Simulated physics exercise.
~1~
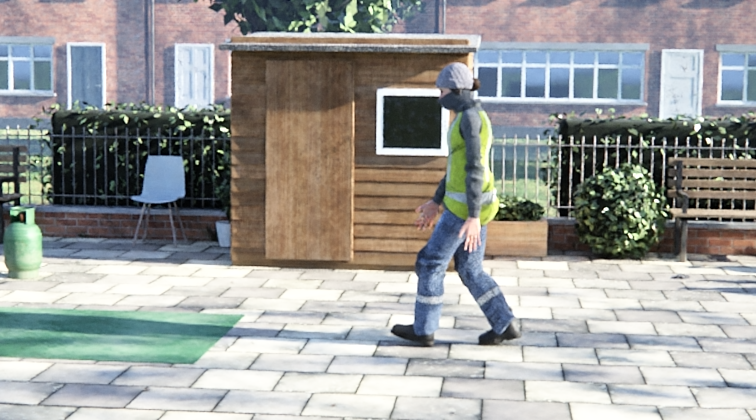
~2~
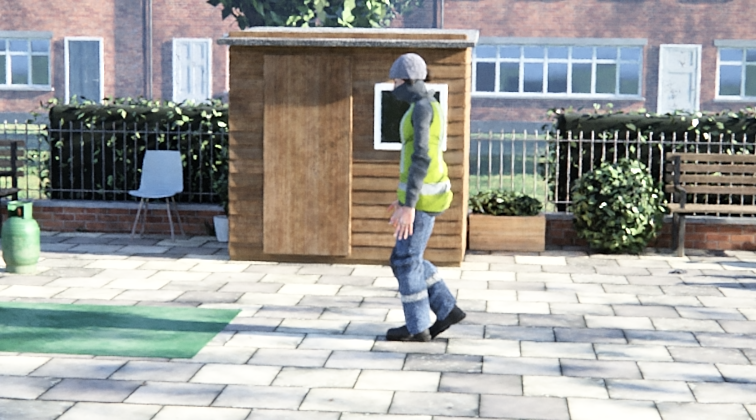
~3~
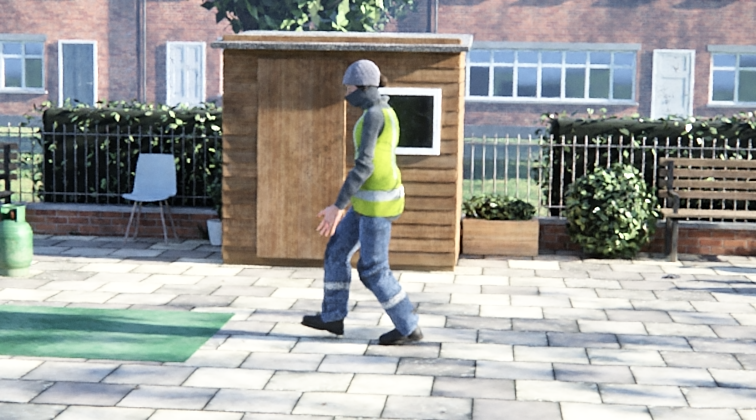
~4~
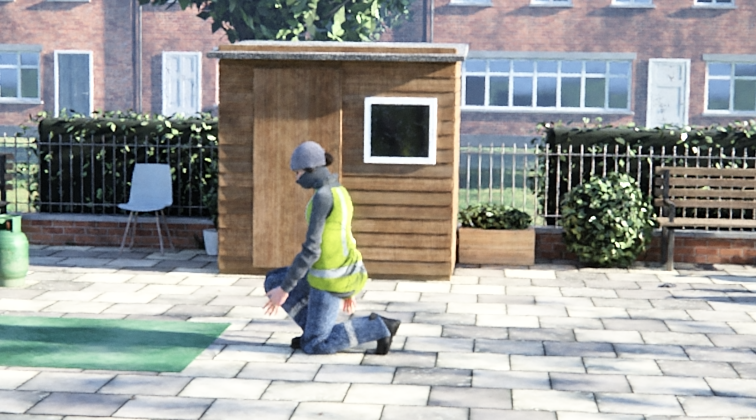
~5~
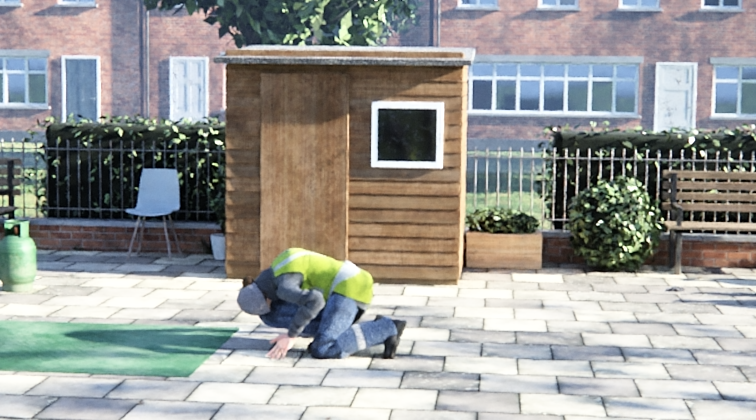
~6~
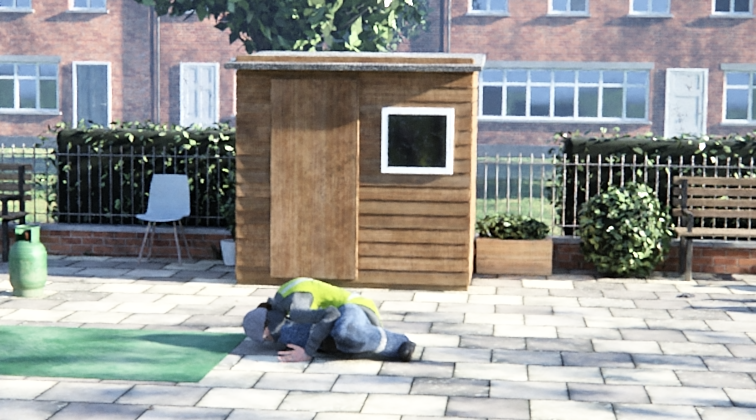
A person in a grey cap, yellow high-visibility vest and blue trousers with pale reflective bands walks left across a sunlit paved yard, seen from the side by a slightly swaying camera. Behind stands a brown wooden shed with a white-framed window, between a pale chair and a round bush, while a green mat and a green gas bottle lie to the left. Nearing the mat, the person sinks to the knees, then folds forward with the head low and hands by the paving. The person finally slumps down and lies curled on the slabs, head just short of the mat's near edge.
